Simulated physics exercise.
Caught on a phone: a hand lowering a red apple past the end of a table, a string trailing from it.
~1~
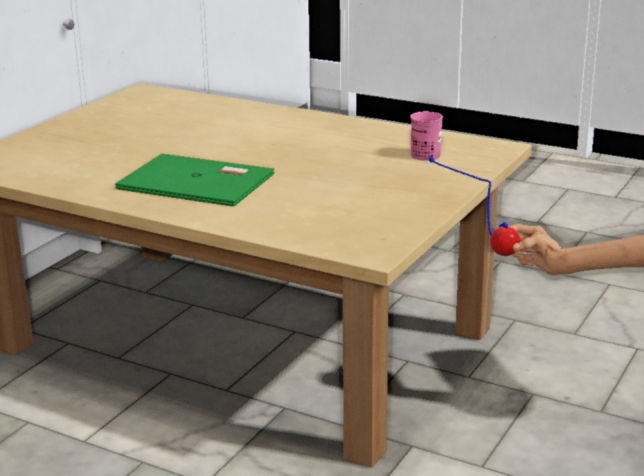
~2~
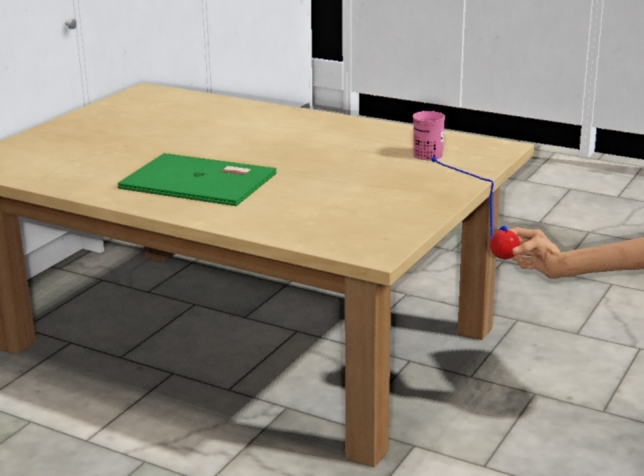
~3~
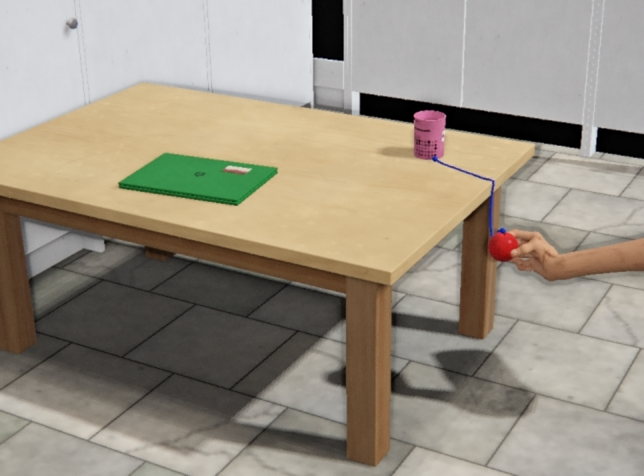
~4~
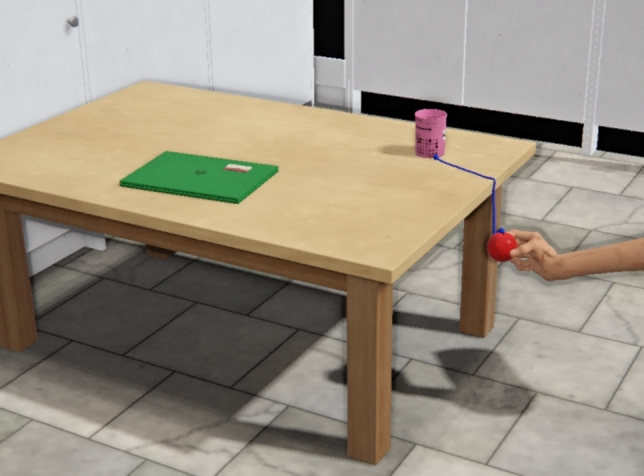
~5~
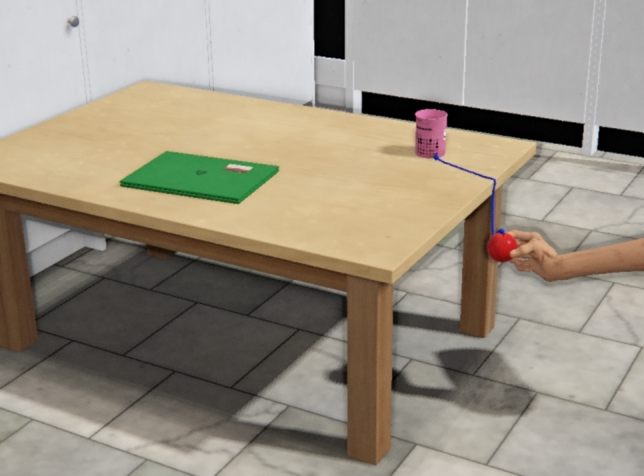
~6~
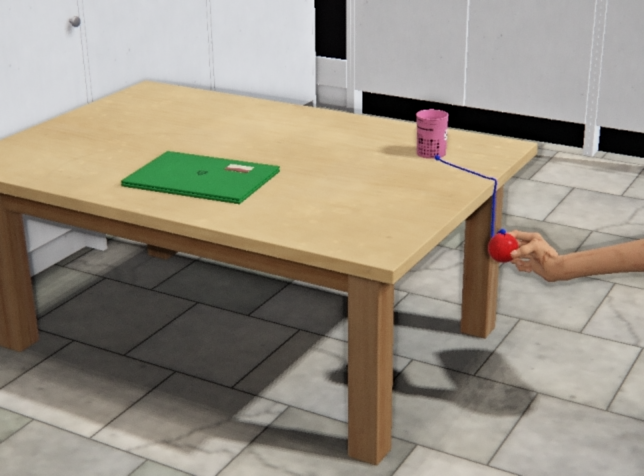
On a wooden table in a tiled room lay a green laptop and a pink cup, with a blue string running over the edge to a red apple that a hand held almost still.
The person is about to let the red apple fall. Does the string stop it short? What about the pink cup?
In the end the red apple reaches the floor. The pink cup gets pulled over the edge.
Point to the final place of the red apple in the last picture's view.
Around (585, 420).
Then, 0.58 s past the final frame, apple on the floor near (503, 394); laptop still; cup over the edge.
Then, 1.00 s past the final frame, apple on the floor near (540, 412); laptop still; cup down on the floor.
When it is over, apple on the floor near (585, 420); laptop still; cup down on the floor. The red apple lands on the floor and the pink cup follows it down.
